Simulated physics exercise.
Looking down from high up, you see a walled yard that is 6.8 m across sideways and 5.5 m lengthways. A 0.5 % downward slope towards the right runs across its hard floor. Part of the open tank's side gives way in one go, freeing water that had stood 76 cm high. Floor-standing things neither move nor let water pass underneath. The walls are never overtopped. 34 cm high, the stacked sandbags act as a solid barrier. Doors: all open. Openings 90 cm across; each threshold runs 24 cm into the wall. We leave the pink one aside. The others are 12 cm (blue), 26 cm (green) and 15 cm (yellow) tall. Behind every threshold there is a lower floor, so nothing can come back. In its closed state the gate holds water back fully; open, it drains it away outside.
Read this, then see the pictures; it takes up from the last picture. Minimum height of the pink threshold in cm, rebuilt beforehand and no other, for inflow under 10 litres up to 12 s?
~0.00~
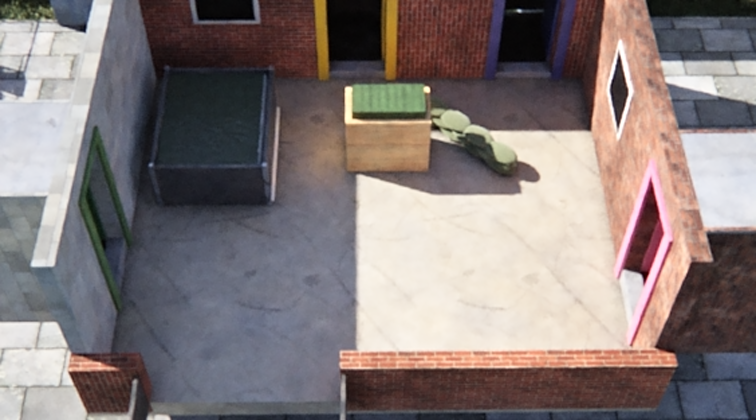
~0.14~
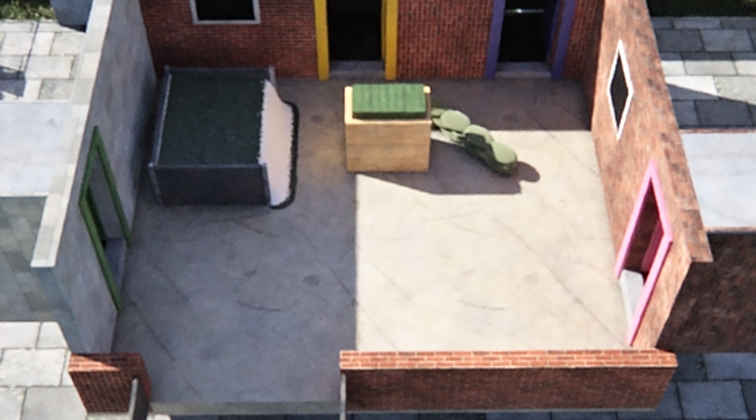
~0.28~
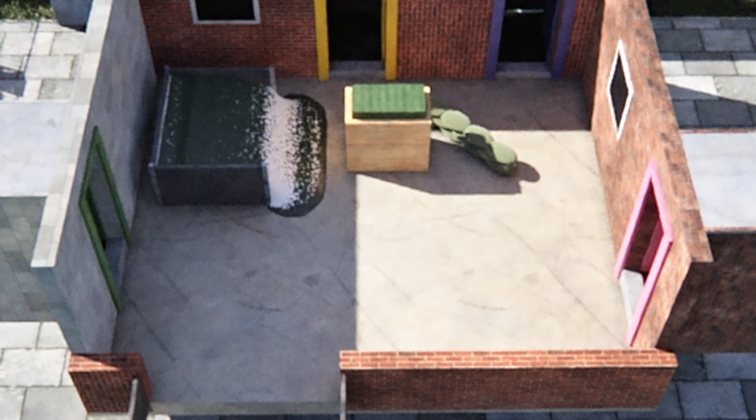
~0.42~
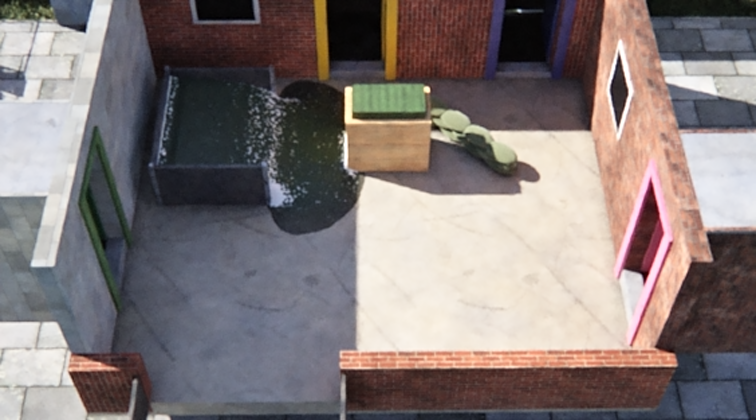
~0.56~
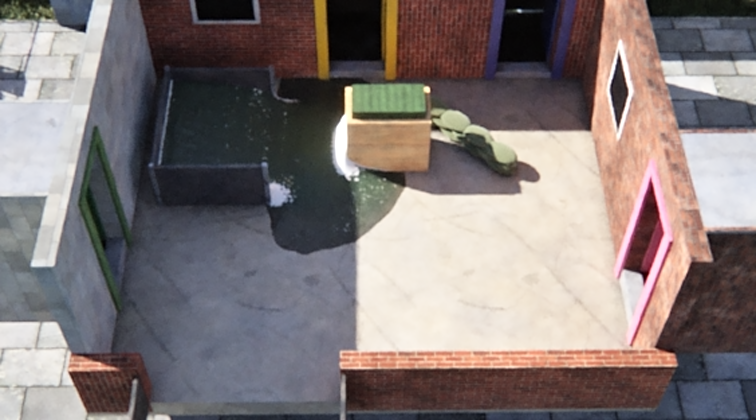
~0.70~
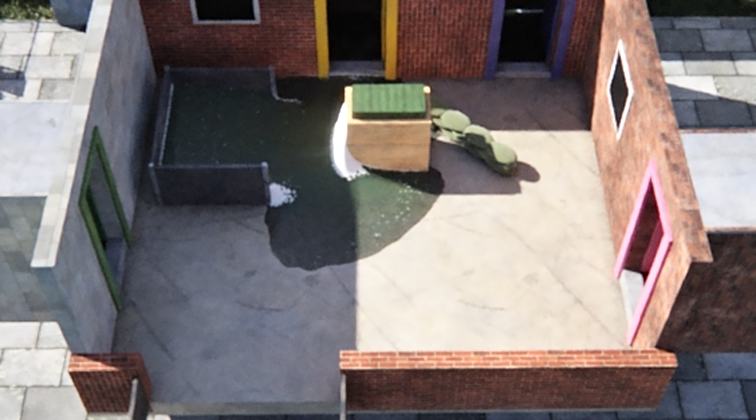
16 cm.
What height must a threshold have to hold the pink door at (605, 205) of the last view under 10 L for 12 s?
About 13.0 cm.
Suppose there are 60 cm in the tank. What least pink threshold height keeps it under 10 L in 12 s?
About 11.5 cm.
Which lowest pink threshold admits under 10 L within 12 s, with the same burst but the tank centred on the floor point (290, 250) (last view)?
About 28 centimetres.
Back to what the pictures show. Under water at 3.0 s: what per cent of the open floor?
Approximately 75 %.
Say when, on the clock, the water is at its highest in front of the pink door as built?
4.0 s.
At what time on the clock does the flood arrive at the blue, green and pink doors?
Arrives: Blue 1.2 s / green 7.5 s / pink 2.0 s.
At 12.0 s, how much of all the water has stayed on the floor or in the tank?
About 86 in every hundred.
After 1.4 s water covers 40 % of the floor, deepest (45 cm) near (337, 150); it has not reached the pink door.
After 3.0 s water covers 75 % of the floor, deepest (31 cm) near (625, 357); 13 cm at the pink door, 0 litres in over its 24 cm threshold.
After 12.0 s water covers 95 % of the floor, deepest (8 cm) near (106, 385); 6 cm at the pink door, 0 litres in over its 24 cm threshold.
At the pink door as built, the water arrived by 2.0 s and peaked near 21 cm at 4.0 s.
Run again over the same 12 s with other heights there, 27 litres in over 13.5 cm, 4 litres over 18 cm. The limit of 10 litres is kept from about 16 cm up.
